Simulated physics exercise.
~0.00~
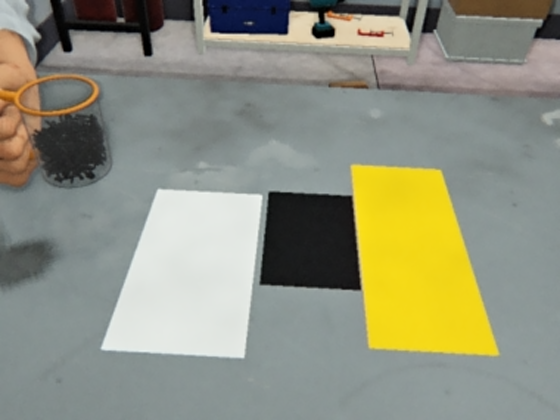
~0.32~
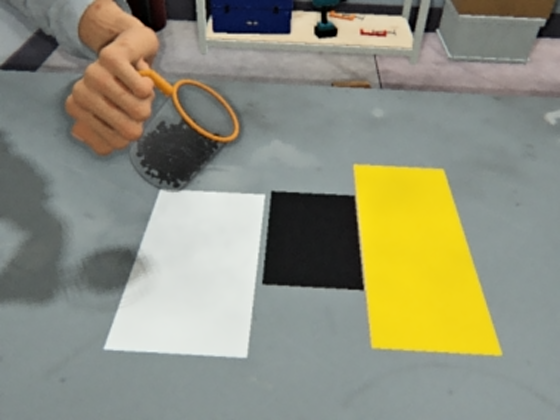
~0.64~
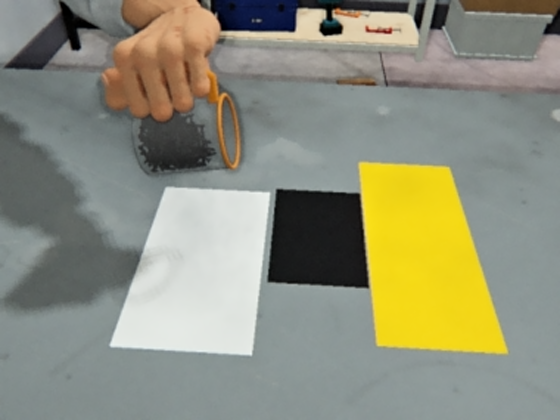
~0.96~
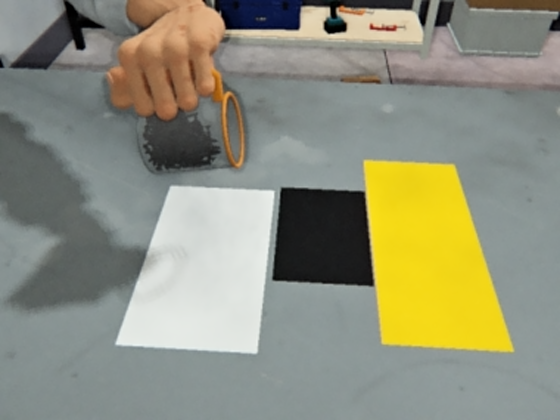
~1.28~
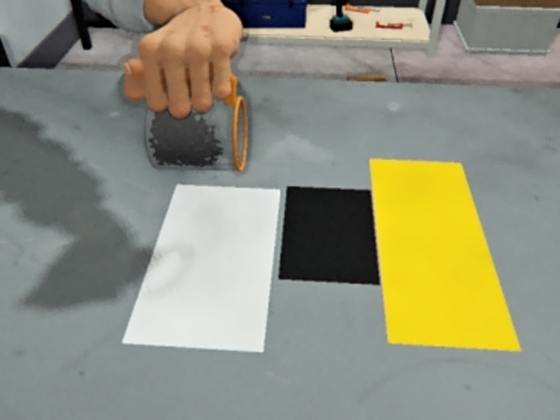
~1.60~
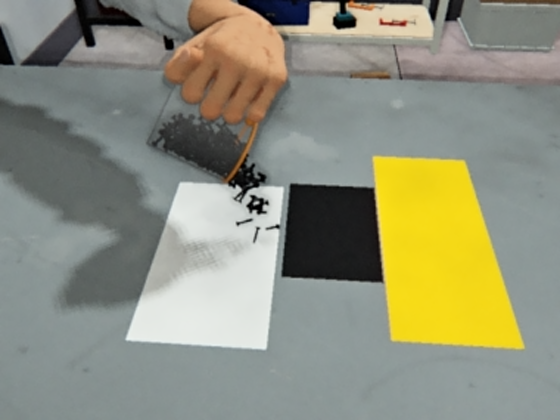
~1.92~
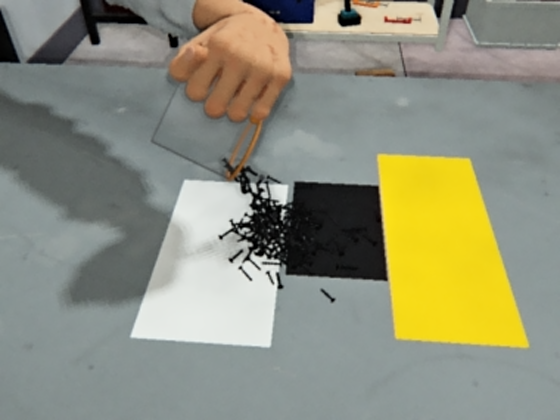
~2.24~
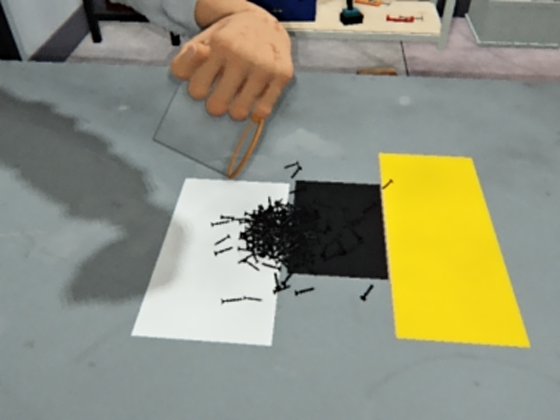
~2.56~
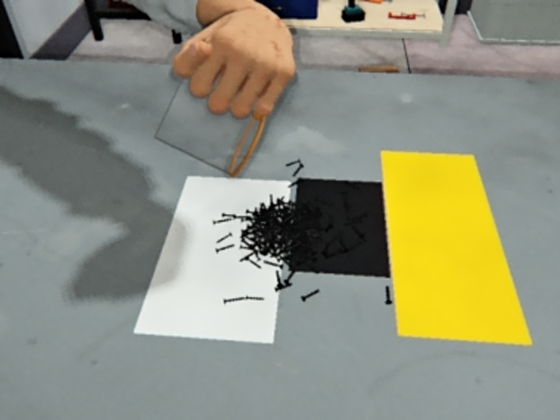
On a grey table in a workshop, a hand moves a clear, orange-rimmed cup of black screws rightward and tips it over beside white, black and yellow mats. The screws spill into a heap across the white and black mats, with a few scattered outside.
